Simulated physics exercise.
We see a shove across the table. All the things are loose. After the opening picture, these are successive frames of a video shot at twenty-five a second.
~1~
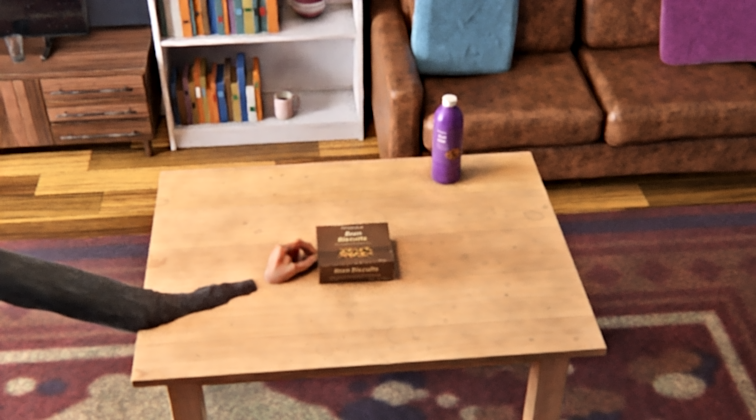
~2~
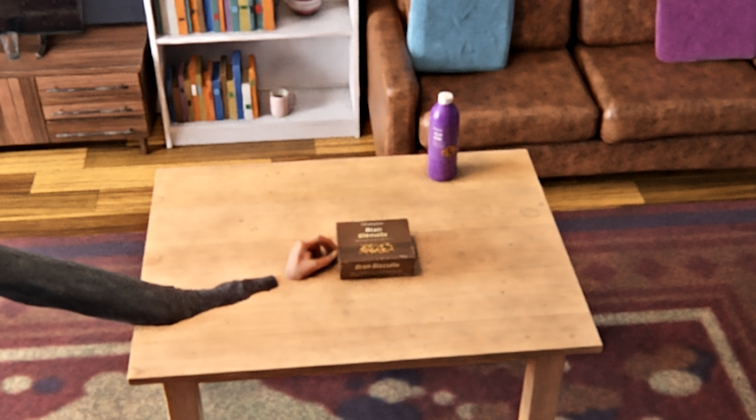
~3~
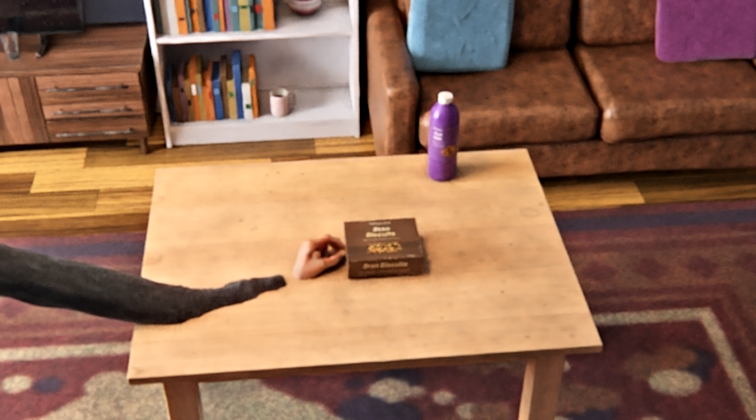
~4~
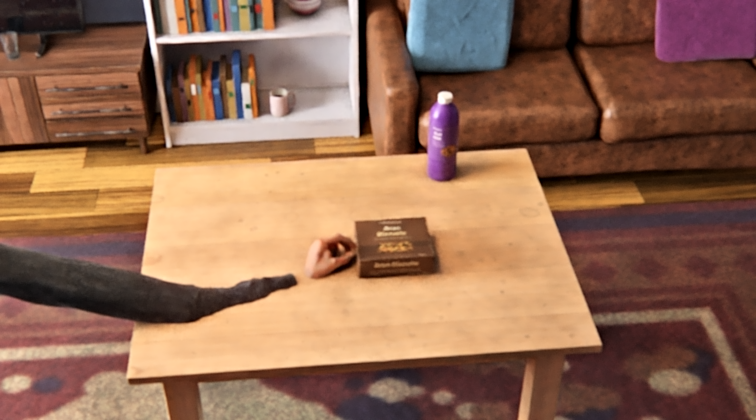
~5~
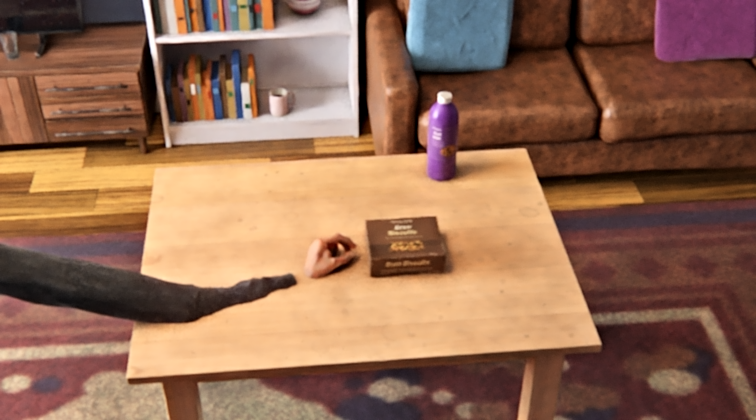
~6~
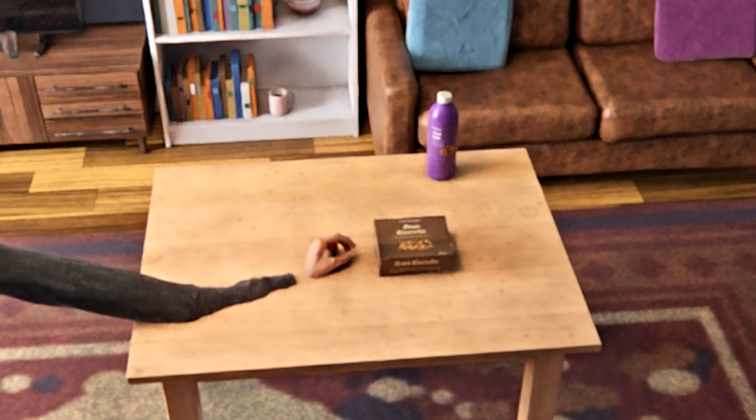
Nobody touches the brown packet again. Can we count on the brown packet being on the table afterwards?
The brown packet is still on the table.
Then, 0.24 s past the last view, brown packet displaced a little near (424, 244).
Then, 0.48 s past the last view, brown packet resting near (424, 244).
Finally, moved from the start, brown packet. Final places as the last picture's camera would see them, brown packet near (424, 244).
